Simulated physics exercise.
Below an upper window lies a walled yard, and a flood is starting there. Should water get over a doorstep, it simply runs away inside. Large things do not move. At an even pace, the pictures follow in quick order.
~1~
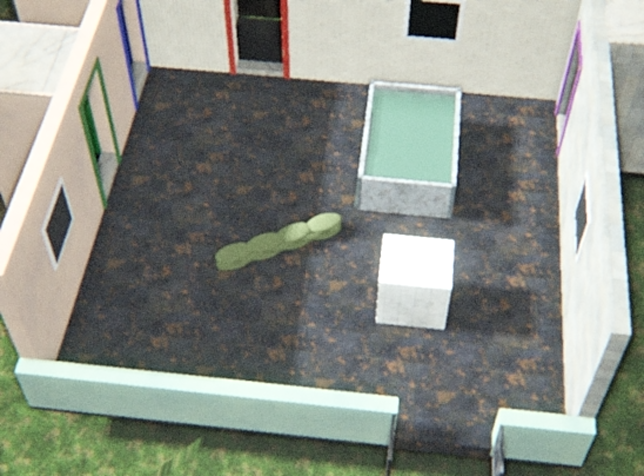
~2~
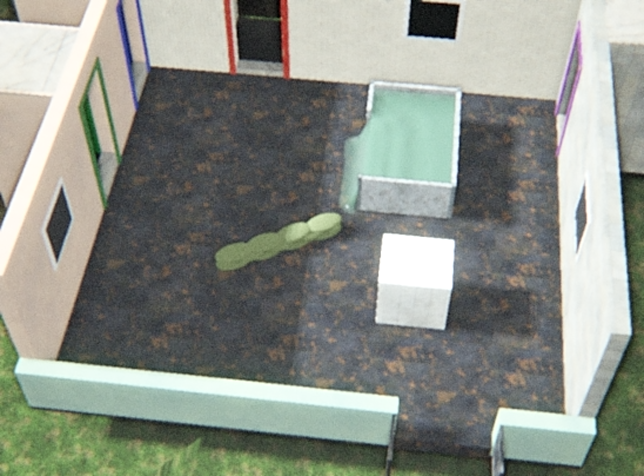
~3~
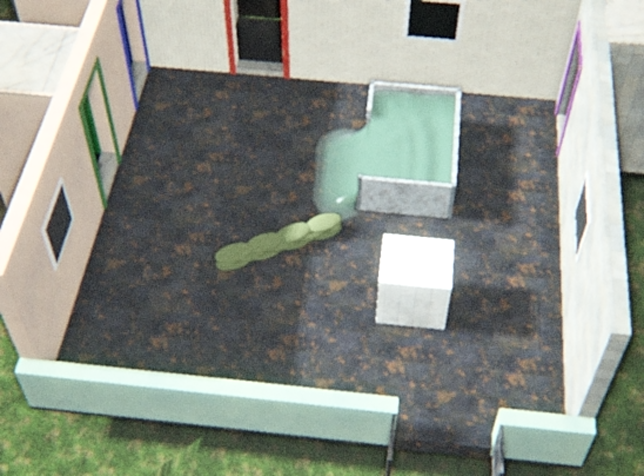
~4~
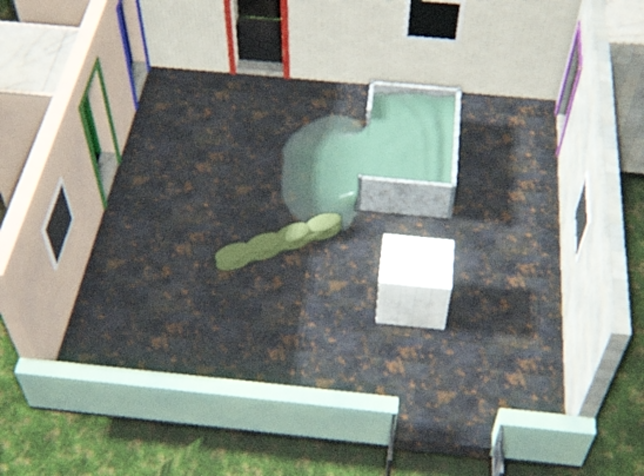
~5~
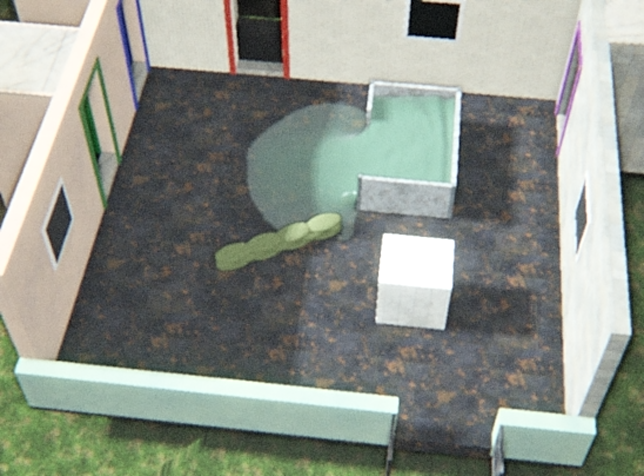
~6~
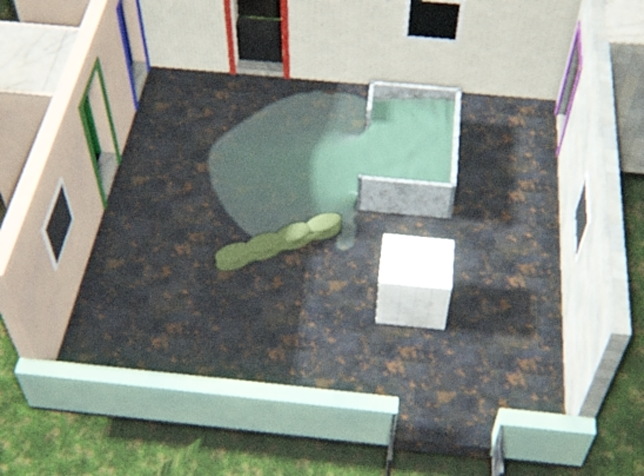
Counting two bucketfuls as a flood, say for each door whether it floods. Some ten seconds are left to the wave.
The green door respects the limit for sure, the blue door respects the limit for sure, the red door respects the limit for sure, the purple door respects the limit for sure.
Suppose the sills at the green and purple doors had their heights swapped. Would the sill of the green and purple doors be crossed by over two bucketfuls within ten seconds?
Put simply, the green door admits more; the purple door admits less.
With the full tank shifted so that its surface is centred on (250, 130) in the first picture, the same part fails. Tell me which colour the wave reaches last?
Result: The one in purple.
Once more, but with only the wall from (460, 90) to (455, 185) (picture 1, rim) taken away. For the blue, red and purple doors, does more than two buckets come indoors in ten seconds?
Blue door falls short, red door falls short, purple door exceeds the limit.
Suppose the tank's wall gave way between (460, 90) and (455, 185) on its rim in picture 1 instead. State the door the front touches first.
The answer is the door marked purple.
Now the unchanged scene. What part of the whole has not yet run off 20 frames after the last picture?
That works out to about 100 per cent.
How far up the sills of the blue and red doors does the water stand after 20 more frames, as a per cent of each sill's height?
Near 70 and 80 in a hundred.
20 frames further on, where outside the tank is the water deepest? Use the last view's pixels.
About at (49, 385).
A moment on, water covers 30 % of the floor; the green door wet at the sill, nothing in, the blue door not reached, the red door wet at the sill, nothing in, the purple door not reached.
Next, water covers 35 % of the floor; the green door wet at the sill, nothing in, the blue door wet at the sill, nothing in, the red door wet at the sill, nothing in, the purple door not reached.
Then, water covers 40 % of the floor; the green door wet at the sill, nothing in, the blue door under two buckets in, the red door wet at the sill, nothing in, the purple door not reached.
Later, water covers 65 % of the floor; the green door wet at the sill, nothing in, the blue door under two buckets in, the red door wet at the sill, nothing in, the purple door not reached.
In the end, water covers 85 % of the floor; the green door wet at the sill, nothing in, the blue door under two buckets in, the red door wet at the sill, nothing in, the purple door under two buckets in.
